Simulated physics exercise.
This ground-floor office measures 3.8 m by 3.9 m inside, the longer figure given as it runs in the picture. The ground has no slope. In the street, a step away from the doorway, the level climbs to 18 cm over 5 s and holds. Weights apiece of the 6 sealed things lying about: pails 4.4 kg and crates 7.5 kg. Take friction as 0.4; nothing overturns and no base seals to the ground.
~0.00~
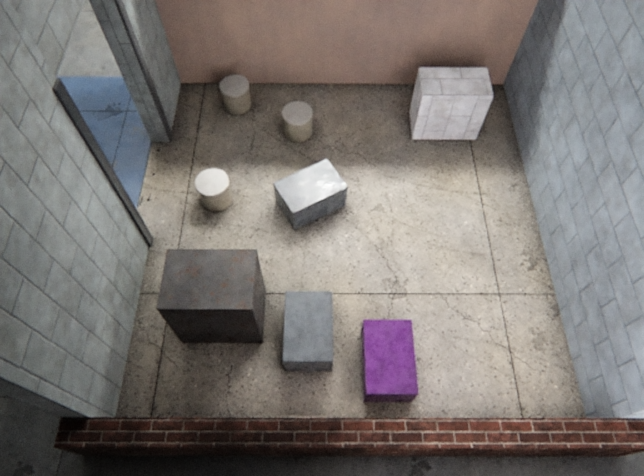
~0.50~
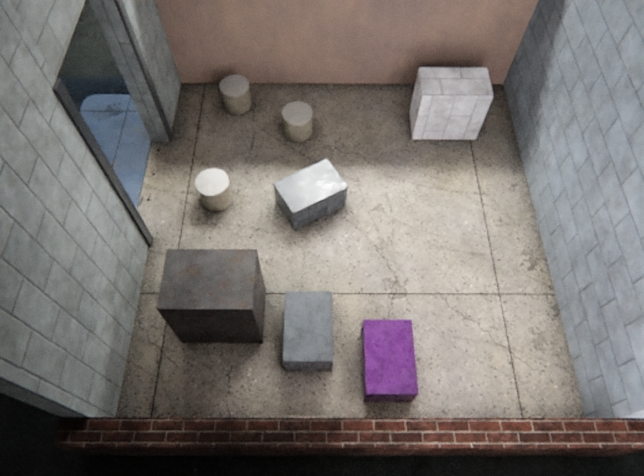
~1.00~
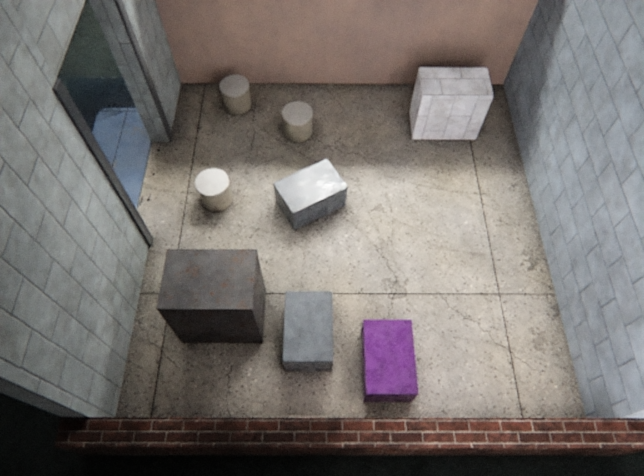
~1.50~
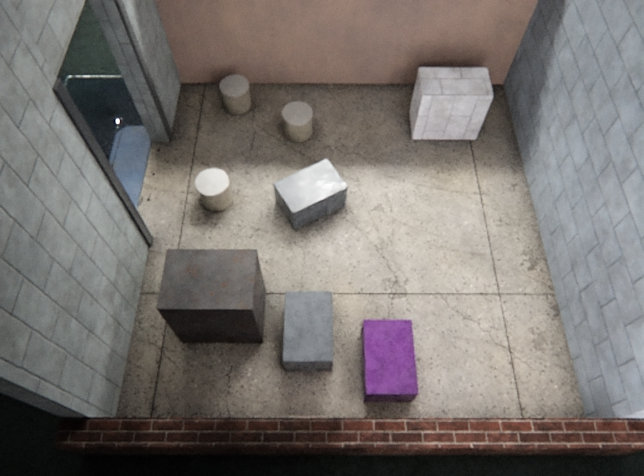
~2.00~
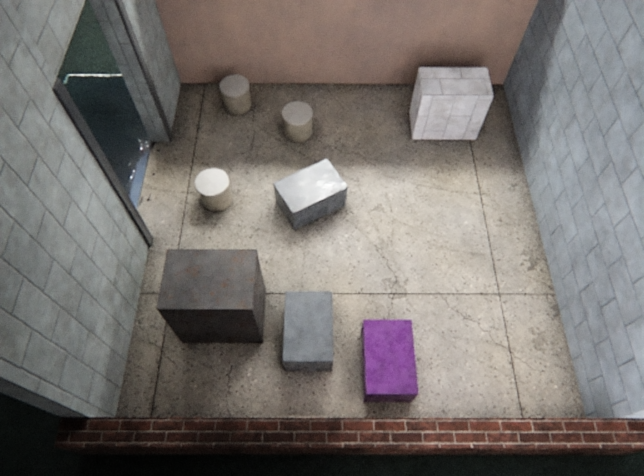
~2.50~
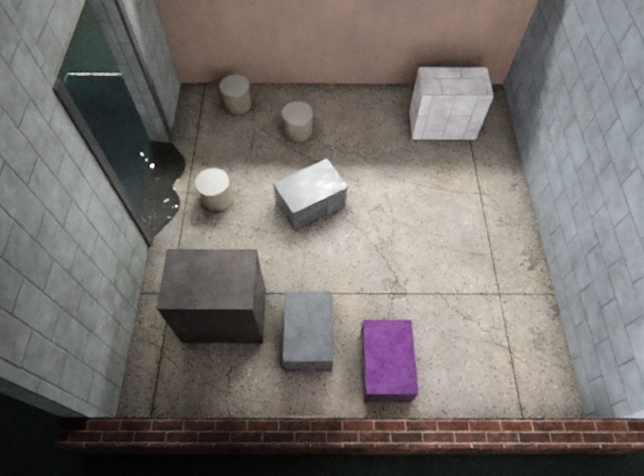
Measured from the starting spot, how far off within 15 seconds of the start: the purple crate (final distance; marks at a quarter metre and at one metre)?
Purple crate slides a little.
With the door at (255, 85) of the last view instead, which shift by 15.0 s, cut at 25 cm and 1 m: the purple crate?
In that case the purple crate ends far away.
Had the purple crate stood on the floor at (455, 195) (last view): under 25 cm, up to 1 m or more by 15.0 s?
It travels far.
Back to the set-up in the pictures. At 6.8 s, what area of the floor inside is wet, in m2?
Some 11.5 m2.
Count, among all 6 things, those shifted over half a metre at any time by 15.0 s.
That makes 4.
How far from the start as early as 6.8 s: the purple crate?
About 0 cm.
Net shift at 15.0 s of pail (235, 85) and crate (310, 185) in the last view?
In that order: 30 cm, 200 cm.
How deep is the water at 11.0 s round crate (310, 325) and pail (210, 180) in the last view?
About 4 and 6 cm.
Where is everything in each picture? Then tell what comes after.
The purple crate at (390, 355), on the bottom; 0.0 m2 under water; 0 of 6 have shifted, in the first frame.
The purple crate at (390, 355), on the bottom; 0.0 m2 under water; 0 of 6 have shifted, in the second frame.
The purple crate at (390, 355) rests on the ground; 0.0 m2 under water; 0 of 6 have shifted, in the third frame.
The purple crate at (390, 355) rests on the ground; 0.0 m2 under water; 0 of 6 have shifted, in the fourth frame.
The purple crate at (390, 355), on the bottom; water covers 0.0 m2; 0 of 6 have shifted, in the fifth frame.
The purple crate at (390, 355), on the bottom; 0.1 m2 under water; 0 of 6 have shifted, in the sixth frame.
After 3.5 s the purple crate is near (390, 355), 0.0 m from its start, aground; 0 afloat.
After 6.8 s the purple crate is near (390, 355), 0.0 m from its start, aground; 1 afloat.
After 11.0 s the purple crate is near (334, 343), 0.5 m from its start, afloat; 5 afloat.
After 15.0 s the purple crate is near (328, 362), 0.5 m from its start, afloat; 6 afloat.
